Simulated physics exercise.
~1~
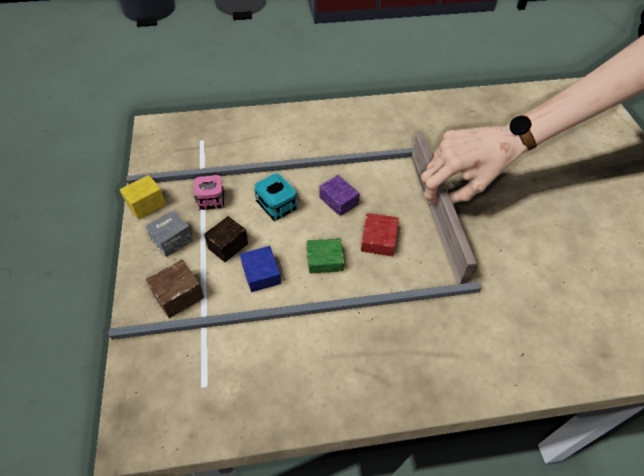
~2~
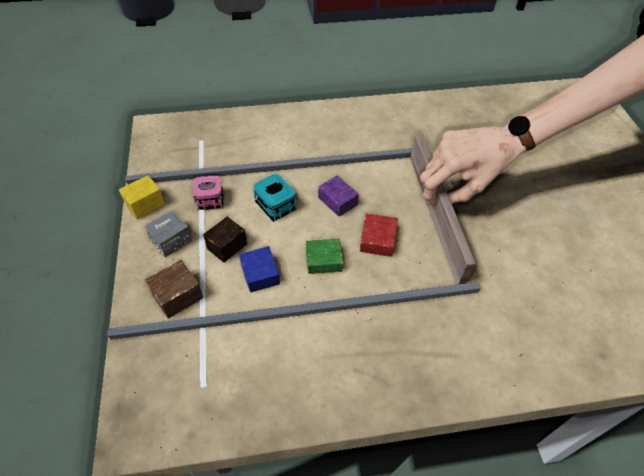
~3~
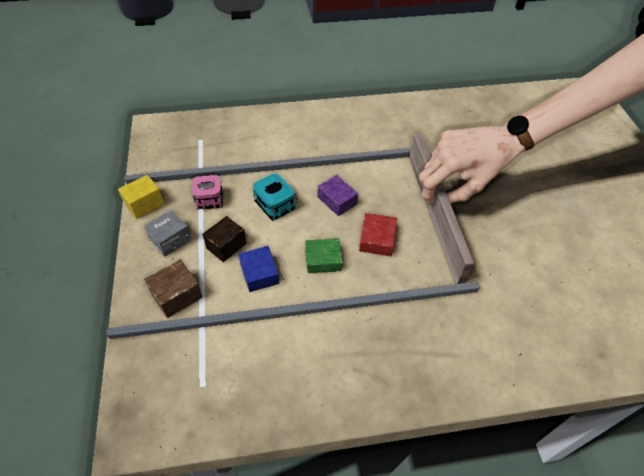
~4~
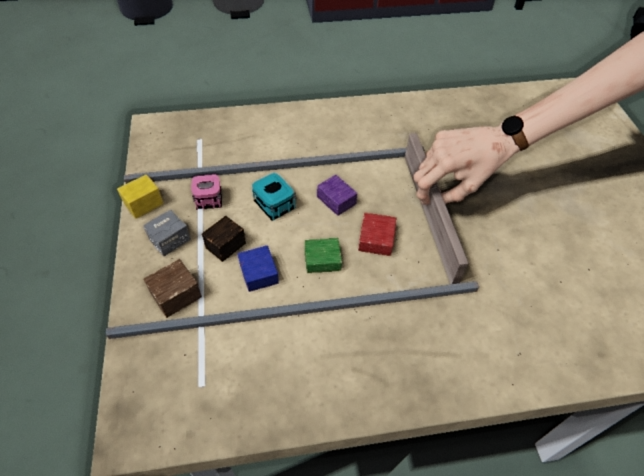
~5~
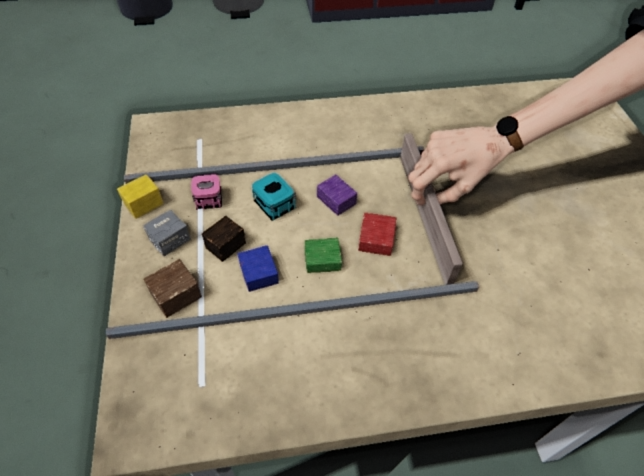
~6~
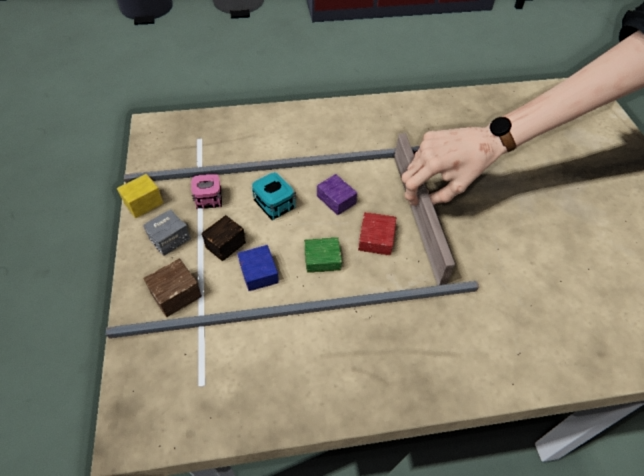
We see ten small blocks and cases of various colours scattered between two rails on a table, with a white tape line crossing beneath. A hand wearing a watch slides the upright board slightly left, while the objects stay still.
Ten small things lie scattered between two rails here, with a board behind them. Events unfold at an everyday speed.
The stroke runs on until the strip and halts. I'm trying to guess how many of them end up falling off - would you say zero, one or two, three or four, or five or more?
I would say one or two.
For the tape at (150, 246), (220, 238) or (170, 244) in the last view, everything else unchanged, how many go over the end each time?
The counts come to 8, then 2, then 5.
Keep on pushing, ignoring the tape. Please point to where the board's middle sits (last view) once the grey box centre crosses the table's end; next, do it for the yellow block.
Near (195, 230) in the first case, near (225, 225) in the other.
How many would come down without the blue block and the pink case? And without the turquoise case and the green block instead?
I'd say 0 the first time and 0 the second time.
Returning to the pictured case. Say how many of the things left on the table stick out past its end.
So the number is 3.
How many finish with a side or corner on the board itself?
It's touching 2 at the end.
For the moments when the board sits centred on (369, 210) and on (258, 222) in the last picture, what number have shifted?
The number moved is 1 and then 8.
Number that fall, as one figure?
The number that fall is 2.
Early on, none off yet; yellow block at rest near (141, 196); grey box at rest near (167, 232); brown block at rest near (173, 287).
A while later, none off yet; yellow block at rest near (141, 196); grey box at rest near (167, 232); brown block travelled about its own width near (148, 294).
Finally, the number that fall off is one or two; lost, brown block and yellow block.
